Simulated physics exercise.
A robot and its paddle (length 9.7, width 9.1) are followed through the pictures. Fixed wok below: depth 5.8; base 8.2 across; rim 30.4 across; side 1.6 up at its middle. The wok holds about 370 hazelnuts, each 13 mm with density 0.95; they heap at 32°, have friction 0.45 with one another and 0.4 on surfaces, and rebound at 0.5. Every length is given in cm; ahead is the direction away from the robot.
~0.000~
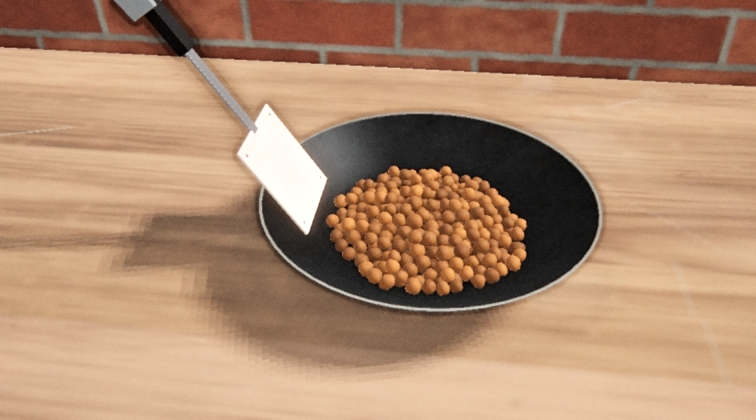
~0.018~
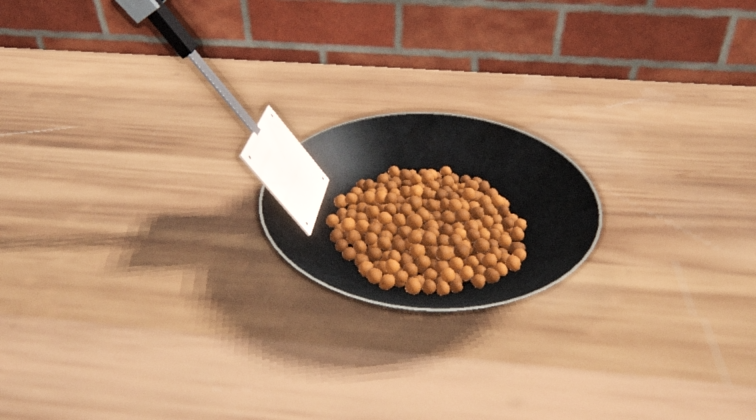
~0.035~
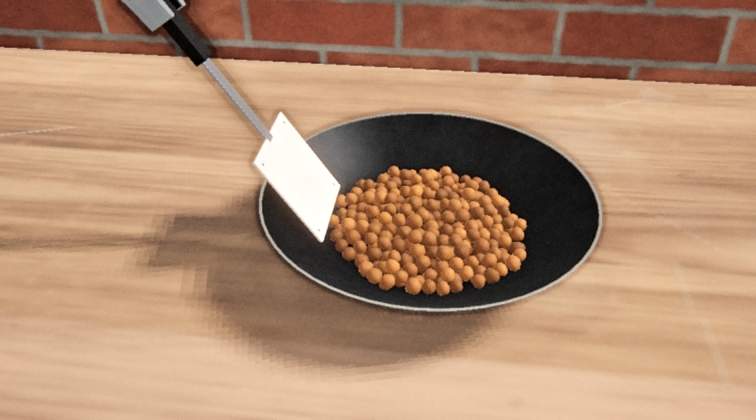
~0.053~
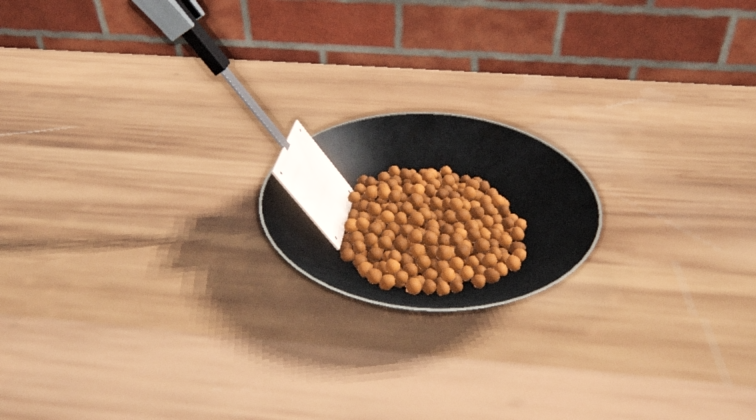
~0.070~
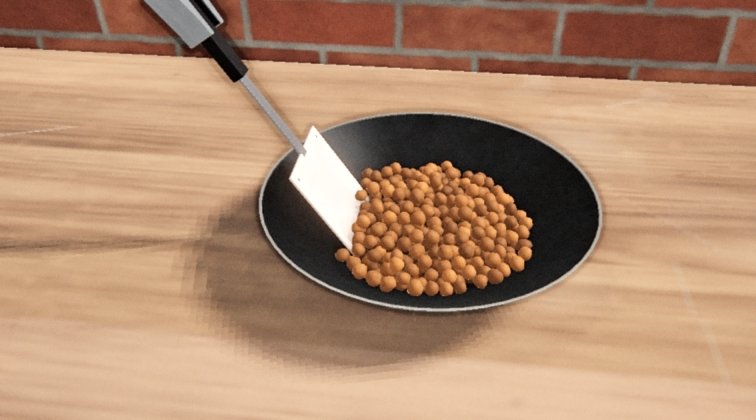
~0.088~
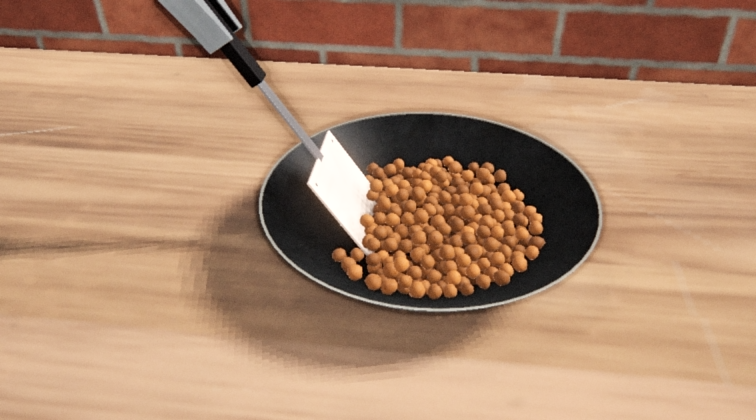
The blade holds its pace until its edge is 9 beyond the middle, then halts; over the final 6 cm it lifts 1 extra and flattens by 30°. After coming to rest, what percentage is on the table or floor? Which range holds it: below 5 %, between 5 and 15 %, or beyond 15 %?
The range beyond 15 %.
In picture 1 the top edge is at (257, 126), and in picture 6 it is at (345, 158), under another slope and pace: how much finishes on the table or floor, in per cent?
Some 35 percent ends up on the table or floor.
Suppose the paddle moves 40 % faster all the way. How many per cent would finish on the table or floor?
35 per cent, about.
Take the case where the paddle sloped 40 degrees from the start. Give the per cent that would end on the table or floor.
Somewhere around 20 per cent would end on the table or floor.
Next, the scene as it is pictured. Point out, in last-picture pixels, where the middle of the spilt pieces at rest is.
(677, 251) or thereabouts.
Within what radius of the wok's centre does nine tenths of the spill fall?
Roughly 40 cm.
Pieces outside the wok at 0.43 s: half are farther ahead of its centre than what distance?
Roughly 20 centimetres ahead.
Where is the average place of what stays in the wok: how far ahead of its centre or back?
5.0 cm ahead.
After 0.14 s, sloping 56°, highest piece 6 above the table; 367 in the wok.
After 0.20 s, sloping 47°, highest piece 7 above the table; 367 in the wok.
After 0.43 s, sloping 26°, highest piece 7 above the table; 288 in the wok, 70 on the table or floor, 9 on the blade or in flight.
After 1.48 s, sloping 26°, highest piece 7 above the table; 285 in the wok, 82 on the table or floor.
In the end, 285 in the wok, 82 on the table or floor. That is 22 % on the table or floor.
